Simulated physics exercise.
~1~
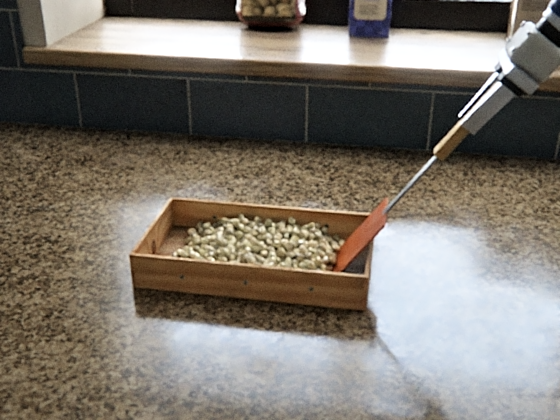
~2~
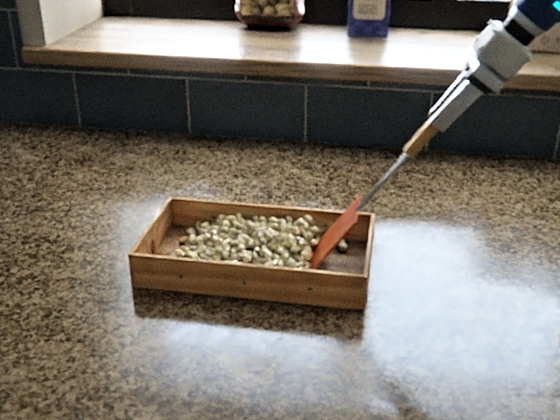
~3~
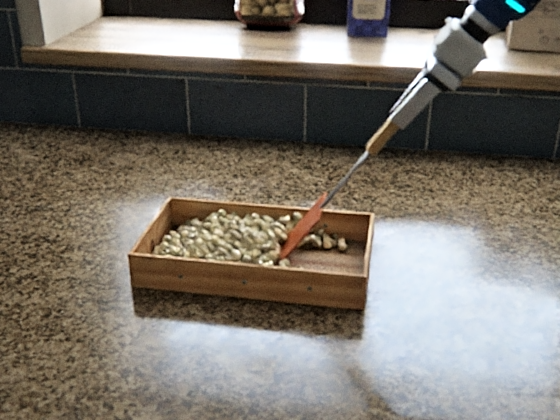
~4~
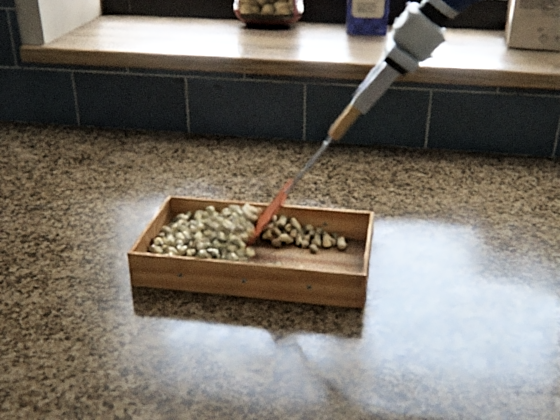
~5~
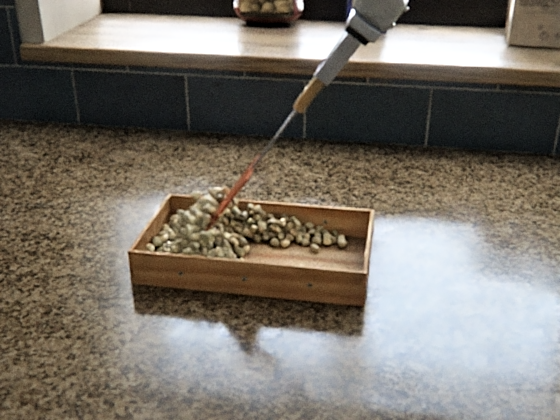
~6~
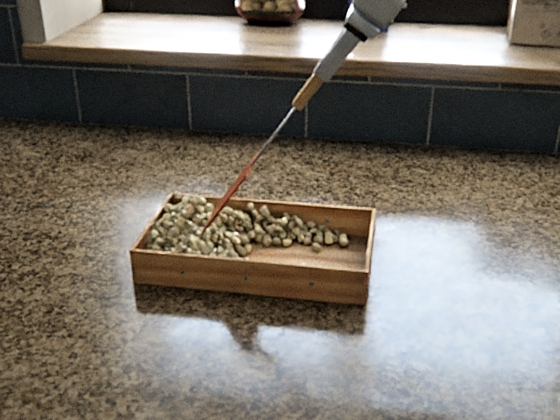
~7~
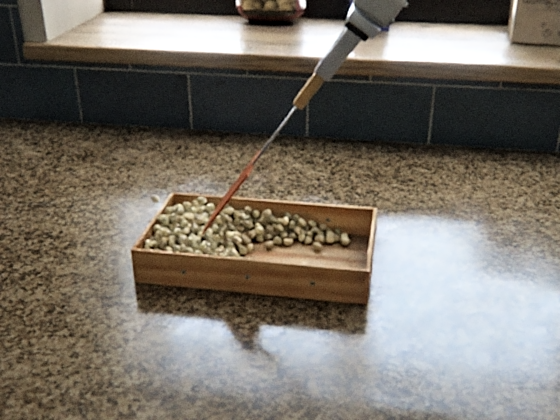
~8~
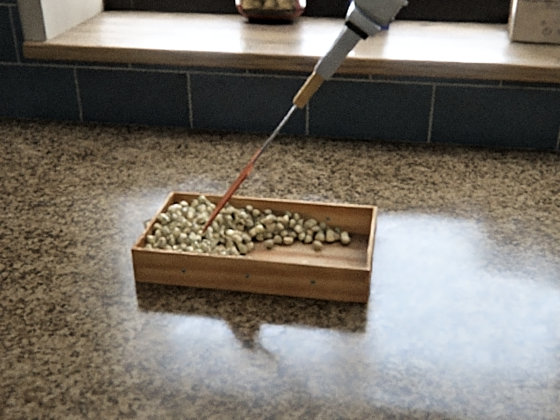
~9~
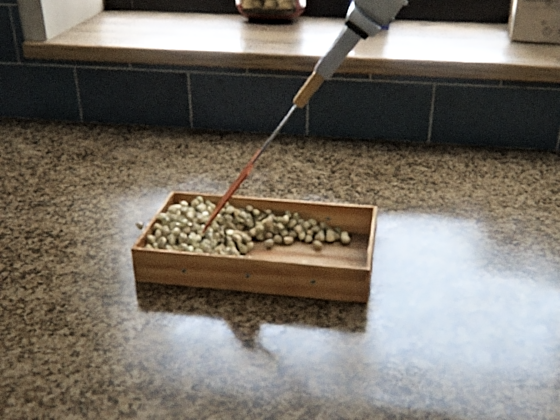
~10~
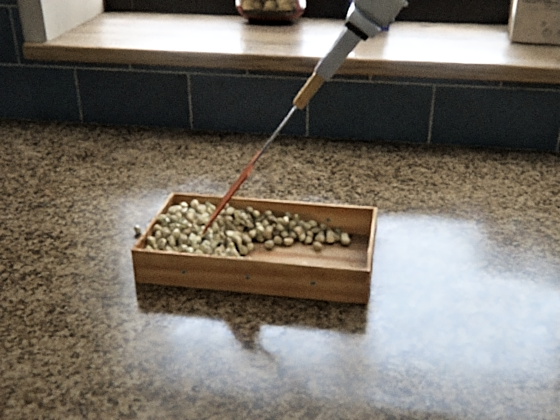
A robot arm pushed an orange turner leftward through a wooden tray of pale dried beans on a speckled countertop, heaping them toward the left end and leaving a thinner trail behind, then held still with the blade resting among them.
